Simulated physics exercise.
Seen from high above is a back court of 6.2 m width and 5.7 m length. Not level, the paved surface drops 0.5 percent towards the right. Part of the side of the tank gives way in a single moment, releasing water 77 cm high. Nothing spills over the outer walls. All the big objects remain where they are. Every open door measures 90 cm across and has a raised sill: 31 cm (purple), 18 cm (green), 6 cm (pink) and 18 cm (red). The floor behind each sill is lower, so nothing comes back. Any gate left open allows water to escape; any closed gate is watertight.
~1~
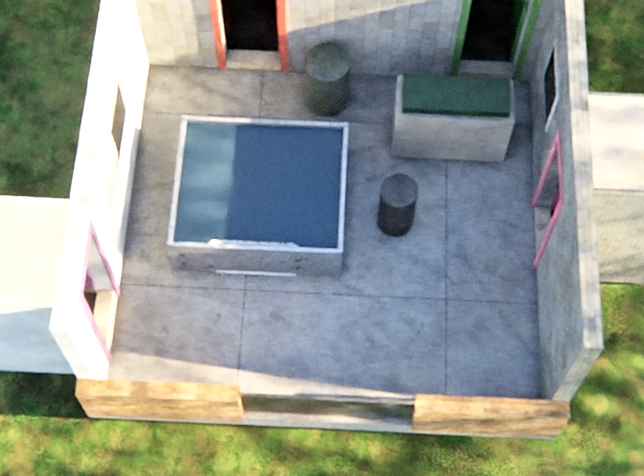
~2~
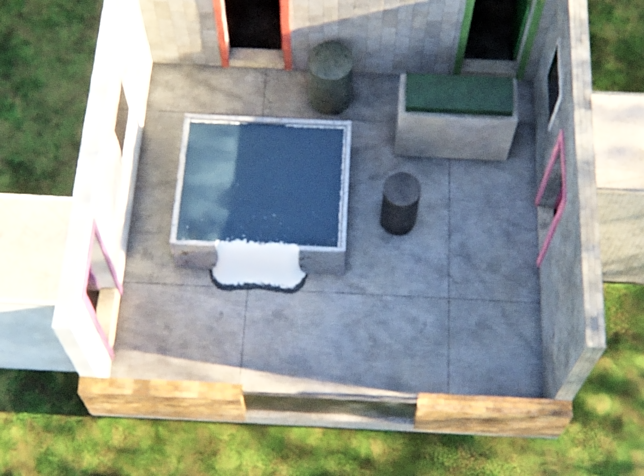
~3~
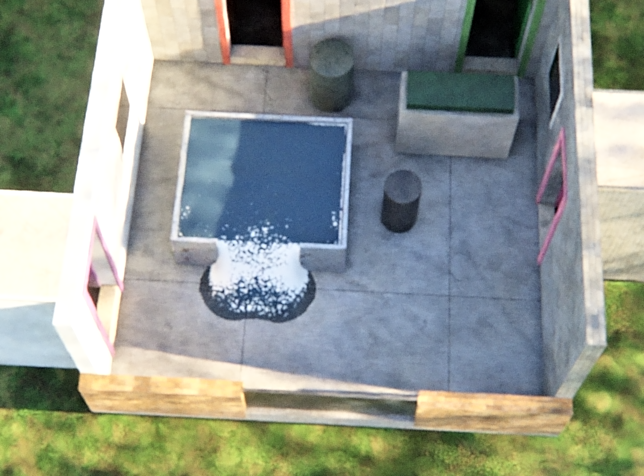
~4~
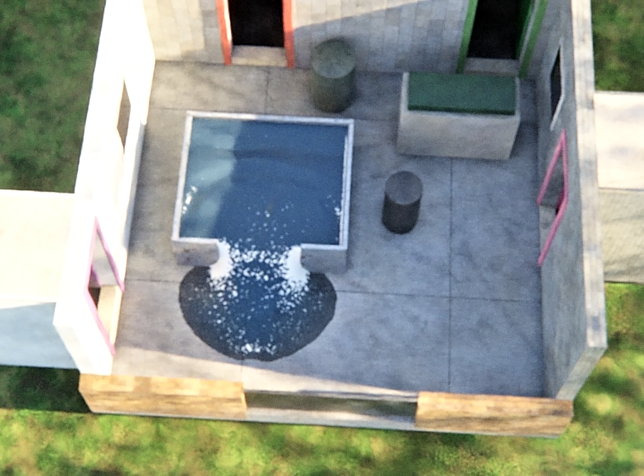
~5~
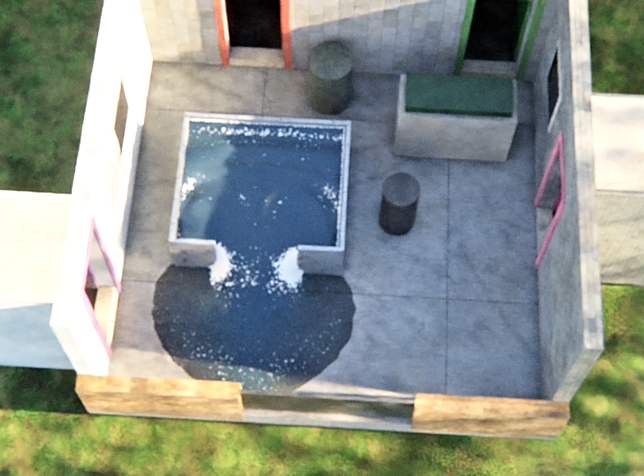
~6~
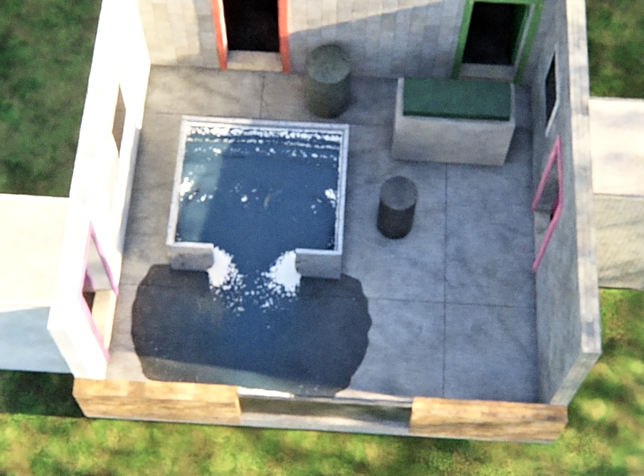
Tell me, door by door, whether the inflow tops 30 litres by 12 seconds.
As I see it, the purple door will not let too much through; the green door will not let too much through; the pink door will let too much through; the red door will not let too much through.
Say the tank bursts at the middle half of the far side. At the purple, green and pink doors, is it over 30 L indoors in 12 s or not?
Against that limit: Purple below, green under, pink past it.
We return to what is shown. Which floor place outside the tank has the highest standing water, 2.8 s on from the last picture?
Pixel (150, 67), about.
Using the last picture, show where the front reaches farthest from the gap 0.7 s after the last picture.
(443, 414).
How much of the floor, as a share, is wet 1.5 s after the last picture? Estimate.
Near 35 per cent is wet.
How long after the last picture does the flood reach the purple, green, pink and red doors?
Times: Purple 0.2 seconds, green 3.4 seconds, pink 2.0 seconds, red 3.2 seconds.
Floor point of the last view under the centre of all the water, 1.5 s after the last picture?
(261, 280).
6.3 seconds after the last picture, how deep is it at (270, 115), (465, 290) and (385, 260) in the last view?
I'd read it as roughly 7, 10 and 4 cm, in that order.
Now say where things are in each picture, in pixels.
The tank at (260, 185) is whole and still, 77 cm deep, in the first picture.
The front is at (216, 278), 0.7 m from the gap at (260, 261); 0.3 m2 of floor is under water; 77 cm left at the back of the tank, in the second picture.
Water pours out at (260, 259) and has run 0.9 m, to (217, 308); typically 12 cm deep outside, 77 cm at the tank's back, in the third picture.
Water pours out at (261, 260) and has run 1.4 m, to (275, 355); typically 9 cm deep outside, 76 cm at the tank's back, in the fourth picture.
The front is at a hidden place, 2.1 m from the gap at (258, 261); 4.3 m2 of floor is under water; 69 cm left at the back of the tank, in the fifth picture.
The front is at a hidden place, 2.3 m from the gap at (256, 264); 5.5 m2 of floor is under water; 64 cm left at the back of the tank, in the sixth picture.
Then, 0.7 s after the last picture water covers 25 % of the floor and is deepest (55 cm) near (103, 394); purple door 6 cm at the sill, 0 L in, green door not reached, pink door not reached, red door not reached.
Then, 1.5 s after the last picture water covers 35 % of the floor and is deepest (48 cm) near (115, 394); purple door 24 cm at the sill, 0 L in, green door not reached, pink door not reached, red door not reached.
Then, 2.8 s after the last picture water covers 65 % of the floor and is deepest (36 cm) near (150, 67); purple door 22 cm at the sill, 2 L in, green door not reached, pink door 9 cm at the sill, 0 L in, red door not reached.
Then, 6.3 s after the last picture water covers 100 % of the floor and is deepest (21 cm) near (348, 78); purple door 13 cm at the sill, 2 L in, green door 15 cm at the sill, 0 L in, pink door 9 cm at the sill, 22 L in, red door 9 cm at the sill, 0 L in.
Then, 11.3 s after the last picture water covers 100 % of the floor and is deepest (17 cm) near (515, 205); purple door 7 cm at the sill, 2 L in, green door 15 cm at the sill, 2 L in, pink door 16 cm at the sill, 71 L in, red door 14 cm at the sill, 0 L in.
